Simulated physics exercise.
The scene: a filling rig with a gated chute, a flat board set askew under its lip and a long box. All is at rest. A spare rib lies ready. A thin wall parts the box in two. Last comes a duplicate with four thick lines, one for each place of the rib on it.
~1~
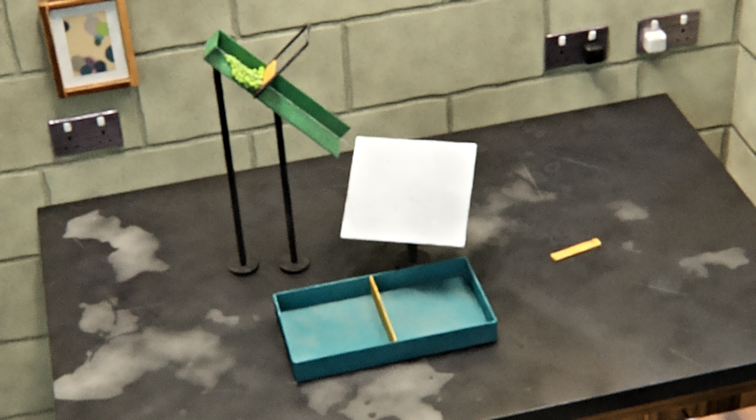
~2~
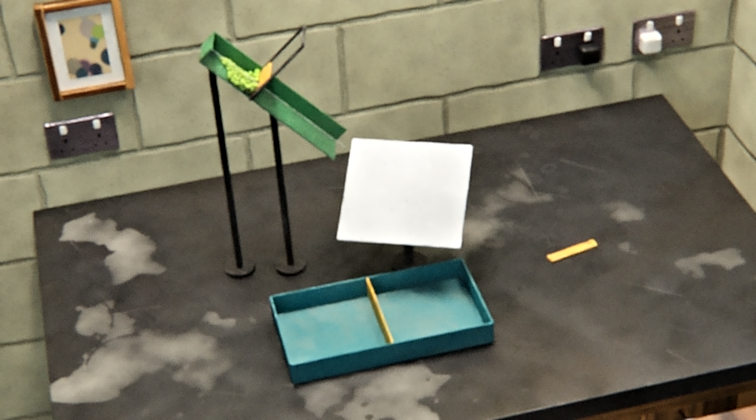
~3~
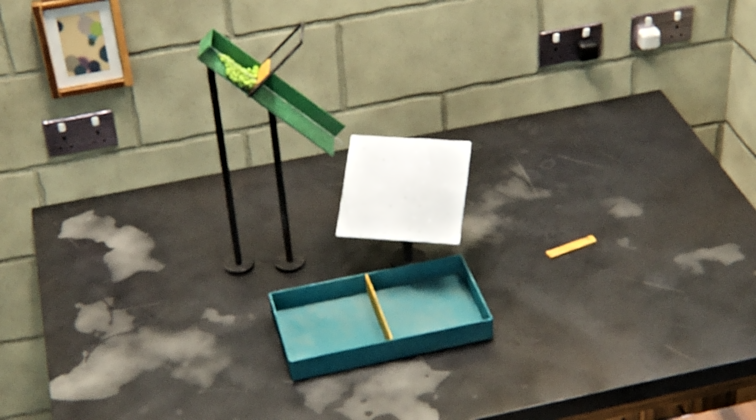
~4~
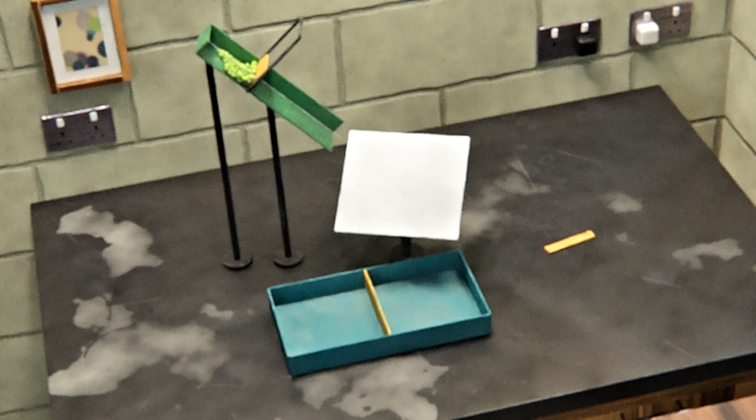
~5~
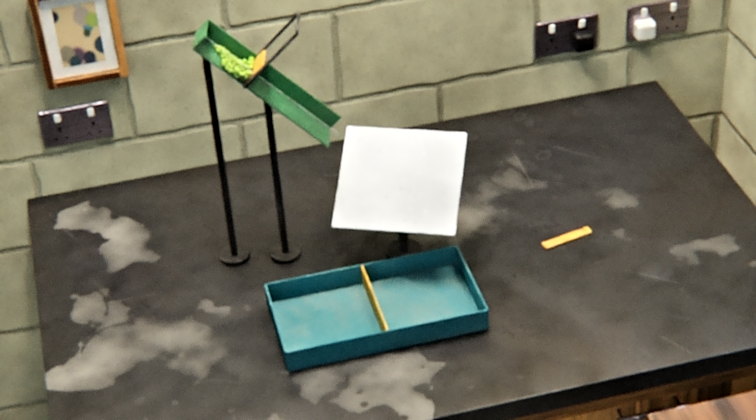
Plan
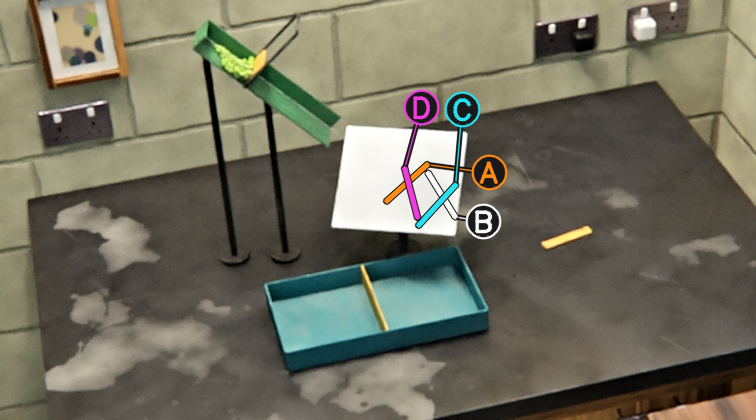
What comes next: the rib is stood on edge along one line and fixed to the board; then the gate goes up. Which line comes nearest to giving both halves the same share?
A beats the others.
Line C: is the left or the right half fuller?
More lands on the right.
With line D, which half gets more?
Right.
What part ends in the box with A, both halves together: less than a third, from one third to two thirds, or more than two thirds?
Line A gives more than two thirds.
On the marked copy, line A from (427, 164) to (386, 201); line B from (428, 173) to (455, 216); line C from (455, 185) to (418, 225); line D from (404, 168) to (417, 217).
Choosing A, of what is caught, about two thirds in the left half, about a third in the right.
Choosing B, of what is caught, a small part in the left half, nearly all in the right.
Choosing C, of what is caught, a small part in the left half, nearly all in the right.
Choosing D, of what is caught, a small part in the left half, nearly all in the right.
